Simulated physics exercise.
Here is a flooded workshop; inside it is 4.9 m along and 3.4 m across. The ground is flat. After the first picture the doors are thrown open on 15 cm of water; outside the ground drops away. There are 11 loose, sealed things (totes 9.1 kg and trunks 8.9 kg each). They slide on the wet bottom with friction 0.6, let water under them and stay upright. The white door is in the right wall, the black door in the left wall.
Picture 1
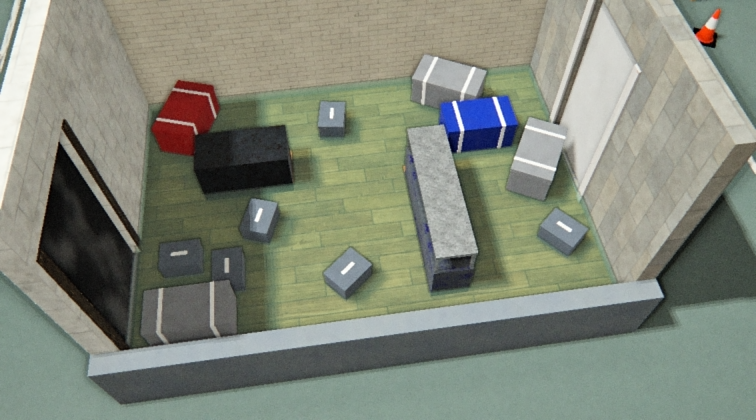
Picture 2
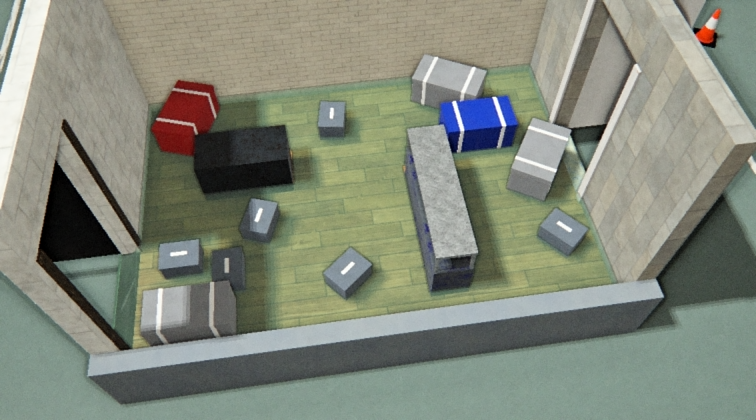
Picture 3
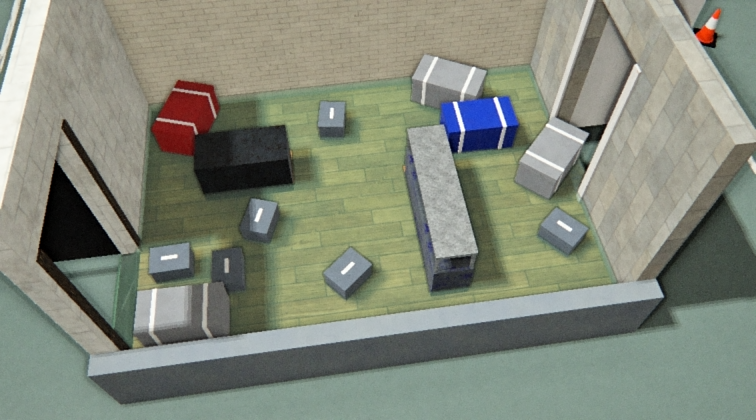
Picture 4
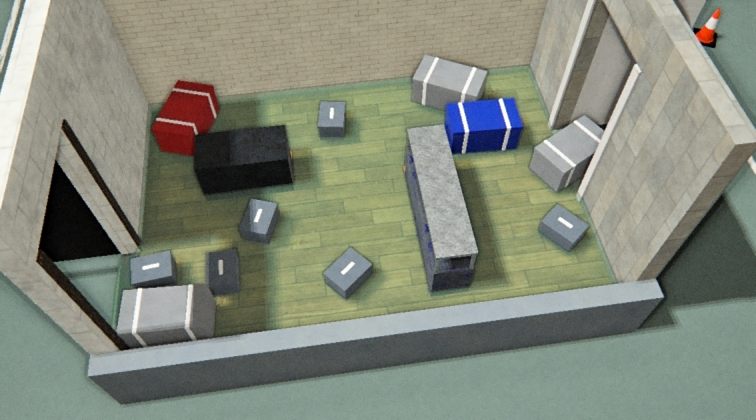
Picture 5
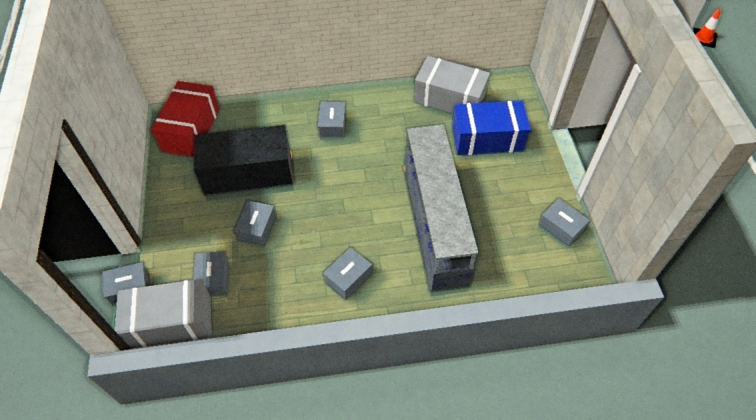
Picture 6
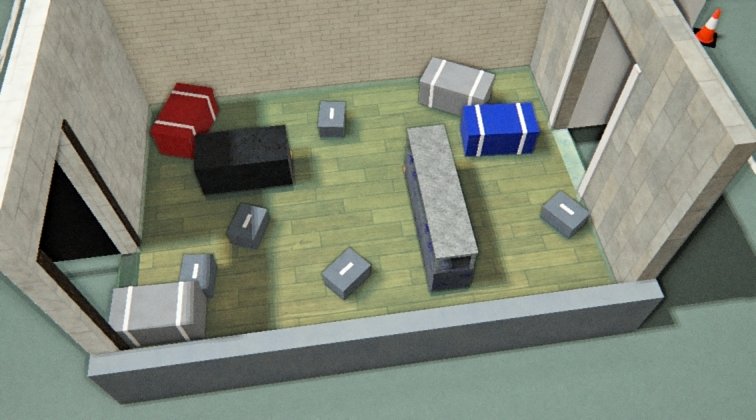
A roofless workshop with a wet green plank floor is seen from a high, fixed viewpoint. A black box and red trunk sit left, a long grey-topped counter right of centre, blue and grey trunks beyond it, and small grey totes around. Both side doors open, then a pale trunk turns and leaves rightward, totes slip out left, and the blue trunk drifts slightly right.
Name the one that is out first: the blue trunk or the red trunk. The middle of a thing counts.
First out is the blue one.
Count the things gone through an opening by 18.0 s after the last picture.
I count 8.
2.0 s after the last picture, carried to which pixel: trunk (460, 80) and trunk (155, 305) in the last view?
Near (487, 80) and (112, 308).
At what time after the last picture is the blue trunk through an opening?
At about 2.0 s.
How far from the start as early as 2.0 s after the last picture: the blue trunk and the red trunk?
Roughly 100 and 30 cm by then.
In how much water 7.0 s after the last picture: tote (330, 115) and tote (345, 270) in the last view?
Roughly 8 and 8 cm.
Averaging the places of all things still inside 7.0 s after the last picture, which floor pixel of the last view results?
Around (240, 235).
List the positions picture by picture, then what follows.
In the first picture, the blue trunk at (479, 114) floats; the red trunk at (183, 107), afloat; 15 cm deep round most things; 0 of 11 have shifted.
In the second picture, the blue trunk at (479, 114), afloat; the red trunk at (183, 107), afloat; 15 cm deep round most things; 0 of 11 have shifted.
In the third picture, the blue trunk at (480, 114), afloat; the red trunk at (183, 107), afloat; about 2180 L in view; 3 of 11 have shifted.
In the fourth picture, the blue trunk at (484, 115), afloat, 6 cm from its start; the red trunk at (183, 107), afloat; 14 cm deep round most things; 6 of 11 have shifted.
In the fifth picture, the blue trunk at (492, 117), afloat, 16 cm from its start; the red trunk at (183, 107) floats; 13 cm deep round most things; 7 of 11 have shifted.
In the sixth picture, the blue trunk at (501, 119), afloat, 25 cm from its start; the red trunk at (182, 109), afloat, 3 cm from its start; about 2030 L in view; 8 of 11 have shifted.
Then, 2.0 s after the last picture the blue trunk is near (574, 124), 1.1 m from its start, afloat; the red trunk is near (168, 129), 0.3 m from its start, afloat; 3 of 11 are out; 8 afloat.
Then, 7.0 s after the last picture the blue trunk has gone out (2.1 s after the last picture); the red trunk is near (157, 177), 1.0 m from its start, afloat; 7 of 11 are out; 4 afloat.
Then, 14.0 s after the last picture the blue trunk has gone out (2.1 s after the last picture); the red trunk has gone out (11.9 s after the last picture); 8 of 11 are out; 1 afloat.
Then, 18.0 s after the last picture the blue trunk has gone out (2.1 s after the last picture); the red trunk has gone out (11.9 s after the last picture); 8 of 11 are out; 1 afloat.
